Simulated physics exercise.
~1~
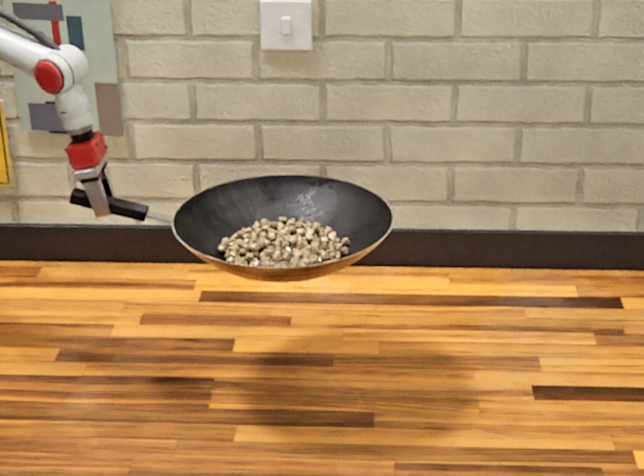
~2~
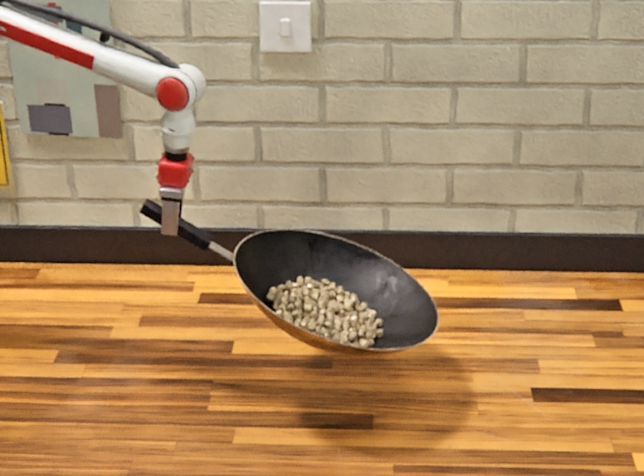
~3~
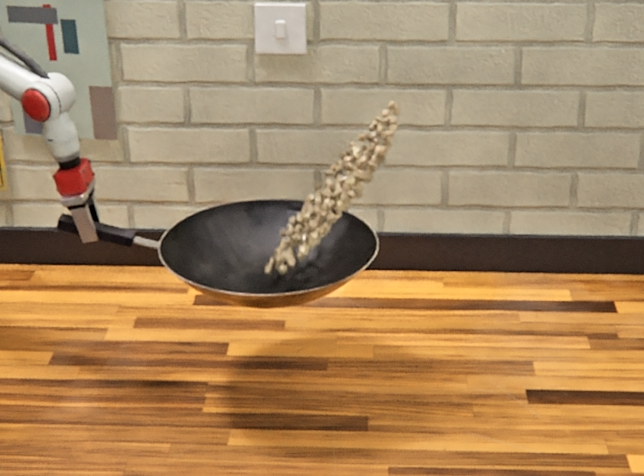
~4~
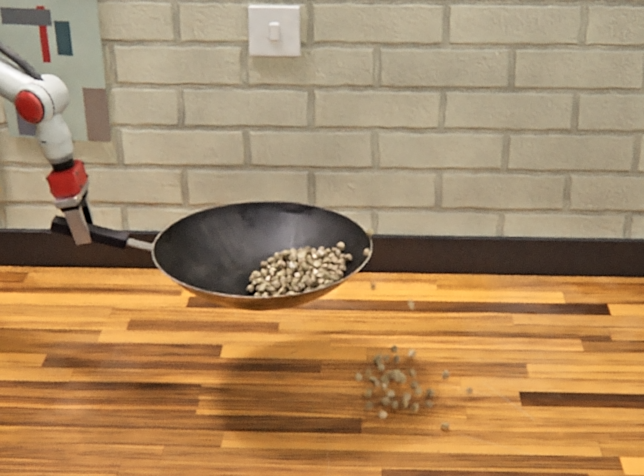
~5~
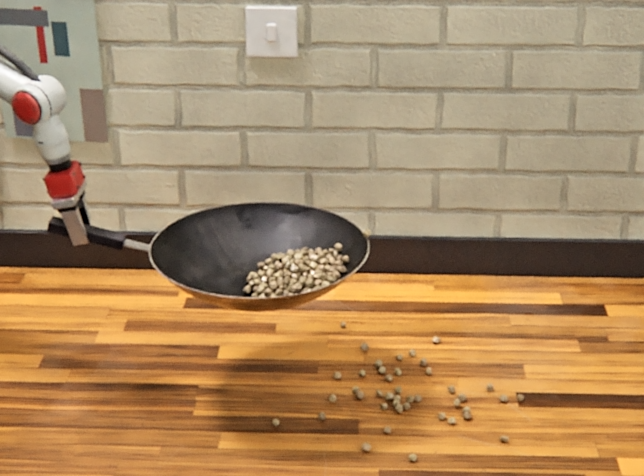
Robot arm tossing small pebbles in a black wok above a wooden counter, catching most while some spill and scatter below.
